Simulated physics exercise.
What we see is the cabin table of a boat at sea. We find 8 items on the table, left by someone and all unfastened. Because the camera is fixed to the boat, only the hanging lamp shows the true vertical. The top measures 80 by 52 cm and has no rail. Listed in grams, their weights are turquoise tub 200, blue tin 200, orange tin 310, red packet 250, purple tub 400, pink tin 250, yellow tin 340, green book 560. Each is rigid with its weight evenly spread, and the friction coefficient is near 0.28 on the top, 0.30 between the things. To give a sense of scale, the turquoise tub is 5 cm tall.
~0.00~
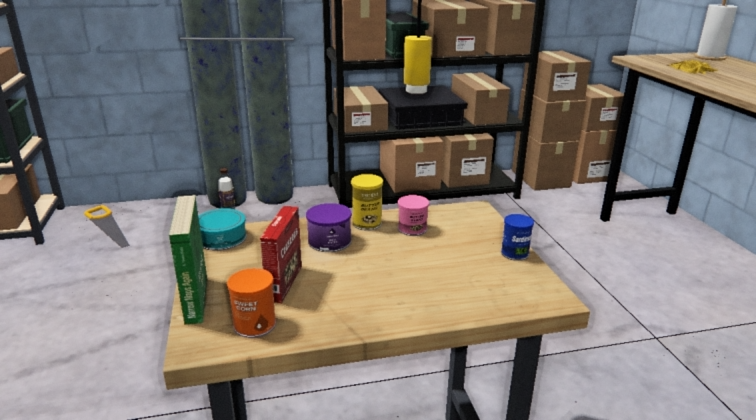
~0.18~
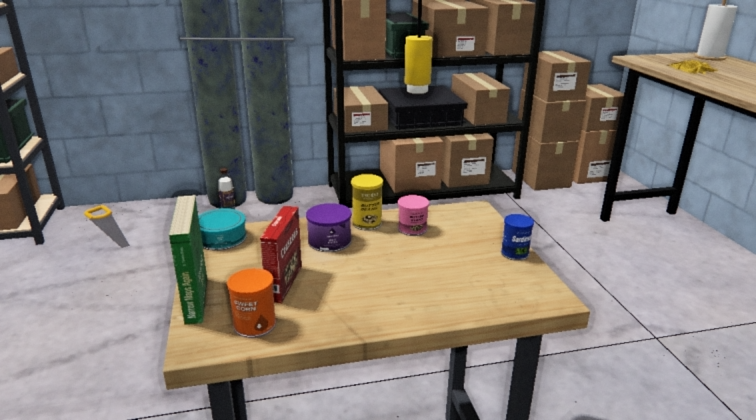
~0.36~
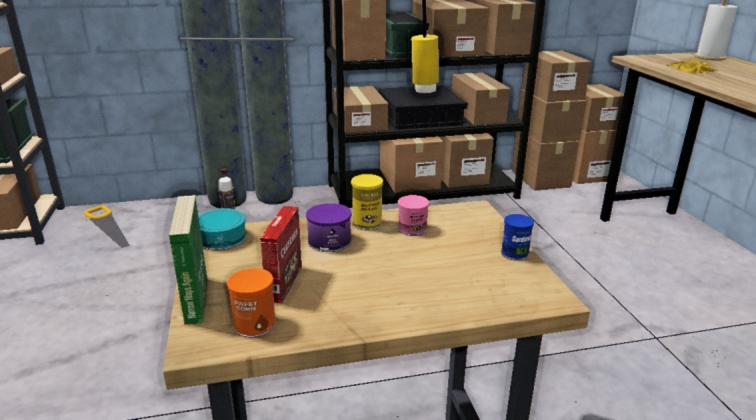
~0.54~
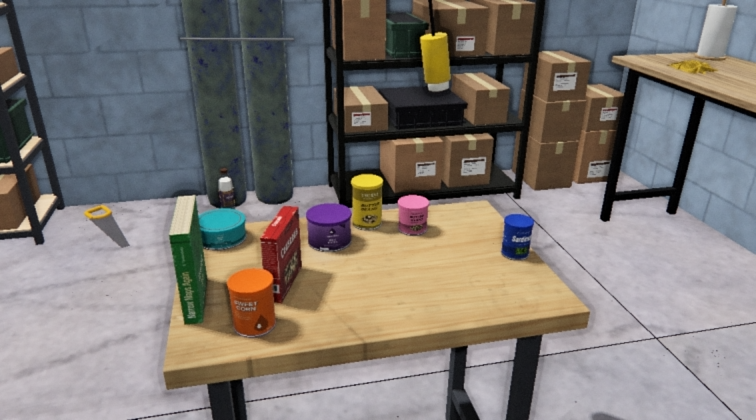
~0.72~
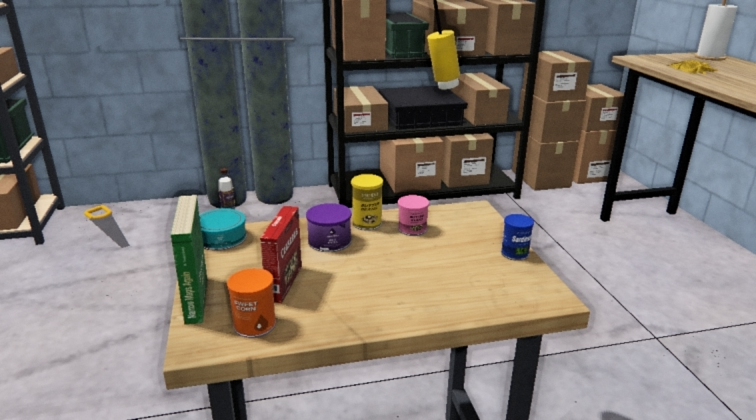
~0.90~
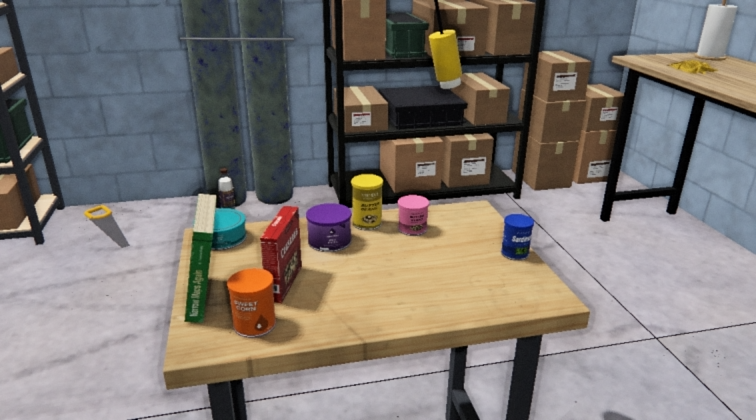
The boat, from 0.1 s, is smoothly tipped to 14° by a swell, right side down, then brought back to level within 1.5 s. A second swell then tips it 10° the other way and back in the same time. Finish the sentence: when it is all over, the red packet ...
The red packet has fallen.
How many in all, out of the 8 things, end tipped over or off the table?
The number here is 2.
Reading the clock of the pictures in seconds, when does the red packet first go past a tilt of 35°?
Answer: About 1.2 s.
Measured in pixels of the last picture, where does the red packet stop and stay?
At roughly (346, 281).
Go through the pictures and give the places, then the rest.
The first frame shows boat level; red packet (283, 253); turquoise tub (221, 229).
The second frame shows boat level; orange tin (253, 303); purple tub (329, 227).
The third frame shows floor tilted 4°, right side down; pink tin (413, 216); yellow tin (367, 202).
The fourth frame shows floor tilted 9°, right side down; green book (190, 258); turquoise tub (221, 229).
The fifth frame shows floor tilted 13°, right side down; blue tin (517, 237); orange tin (253, 303).
The sixth frame shows floor tilted 14°, right side down; red packet (283, 253); purple tub (329, 227).
After 1.10 s, floor tilted 10°, right side down; red packet tipped 11° from how it sat near (291, 252); green book tipped 56° from how it sat; orange tin slid 2 cm.
After 1.20 s, floor tilted 8°, right side down; red packet tipped 46° from how it sat near (314, 259); green book on its side; orange tin slid 4 cm.
After 1.30 s, floor tilted 5°, right side down; red packet on its side near (343, 281); green book on its side; orange tin slid 5 cm.
After 1.40 s, floor tilted 2°, right side down; red packet on its side near (346, 281); green book on its side; orange tin slid 5 cm.
At rest (3.6 s), tipped over on the table, red packet and green book; the other 6 in place, give or take 5 cm. In the last view, red packet near (346, 281).
